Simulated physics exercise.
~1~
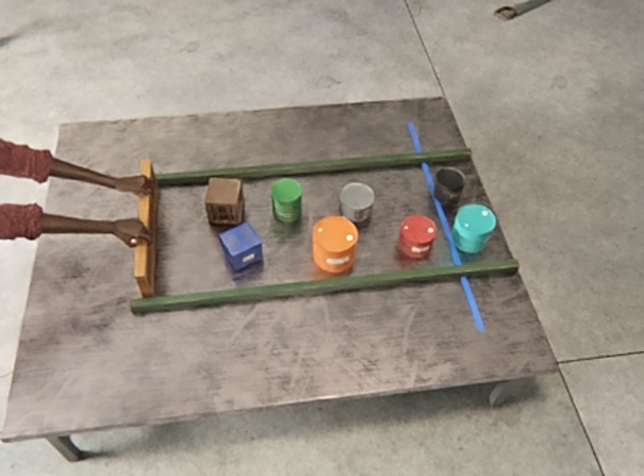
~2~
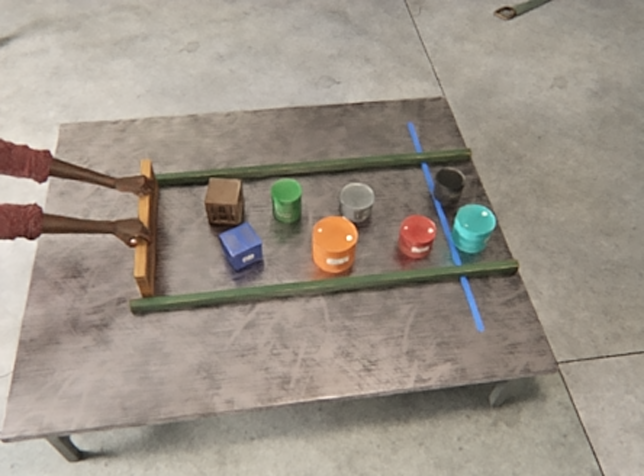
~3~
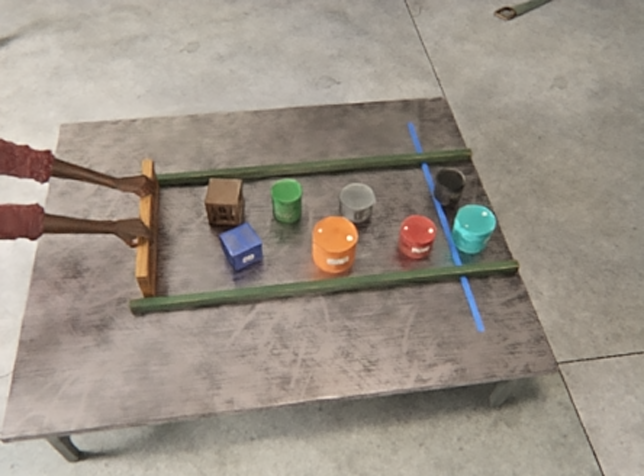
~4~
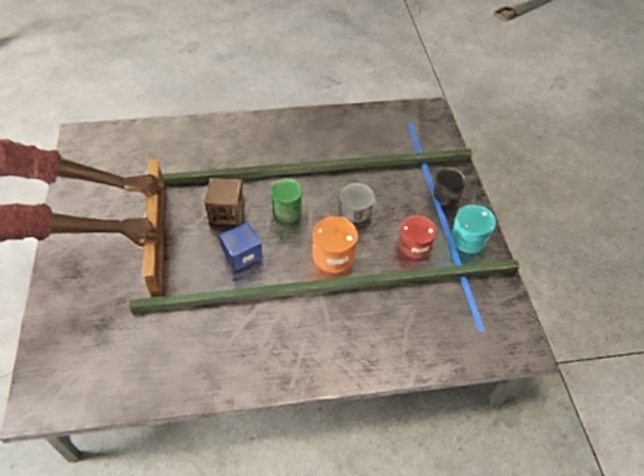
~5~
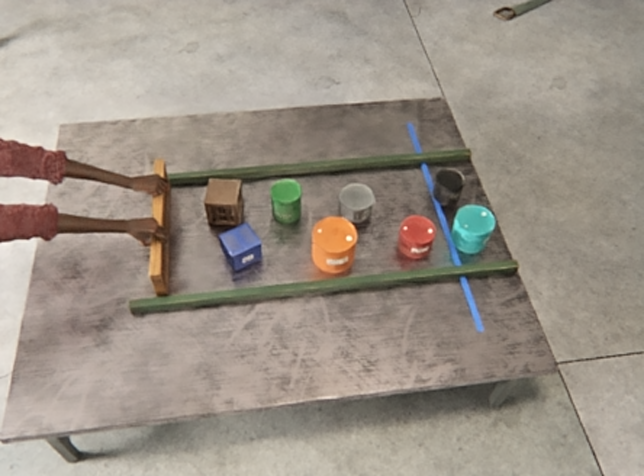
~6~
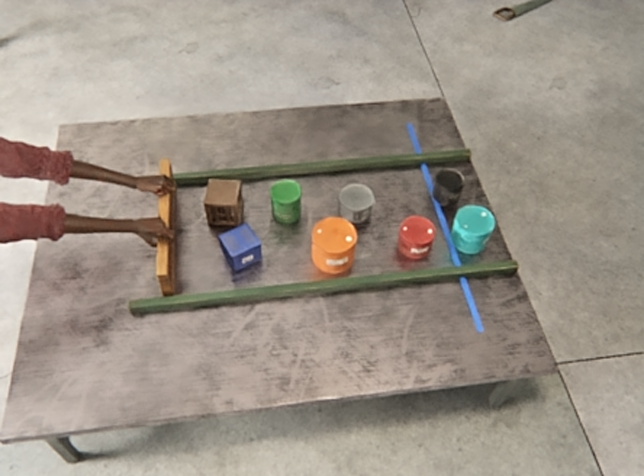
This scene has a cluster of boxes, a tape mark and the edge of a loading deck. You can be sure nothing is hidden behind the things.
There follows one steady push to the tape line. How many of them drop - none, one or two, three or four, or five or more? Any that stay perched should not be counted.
The count of those that drop is three or four.
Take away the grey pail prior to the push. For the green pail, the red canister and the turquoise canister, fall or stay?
So the green pail remains, the red canister falls off, the turquoise canister falls off.
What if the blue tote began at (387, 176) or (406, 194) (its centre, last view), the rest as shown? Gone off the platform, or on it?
Well, in both cases in turn, the blue tote stays where it is and then does not stay.
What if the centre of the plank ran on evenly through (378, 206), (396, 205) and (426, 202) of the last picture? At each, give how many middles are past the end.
In order of the places given, that's 1, 2 and 4.
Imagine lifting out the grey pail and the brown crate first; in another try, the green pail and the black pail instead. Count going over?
2, then 2.
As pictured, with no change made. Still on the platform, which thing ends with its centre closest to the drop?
The orange canister, that one.
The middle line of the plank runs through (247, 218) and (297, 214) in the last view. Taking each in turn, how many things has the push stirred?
By then 3, and later 5.
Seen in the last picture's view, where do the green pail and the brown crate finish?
Result: One about (481, 186), other about (449, 181).
Soon after, none off yet; turquoise canister at rest near (472, 229); black pail at rest near (448, 187); red canister at rest near (416, 237).
After that, none off yet; turquoise canister at rest near (472, 229); black pail at rest near (448, 187); red canister displaced a little near (421, 237).
And then, none off yet; turquoise canister tilting a little near (522, 224); black pail displaced about its own width near (484, 182); red canister displaced well along near (486, 228).
In the end, the number that fall off is three or four; gone, grey pail, red canister, black pail and turquoise canister.
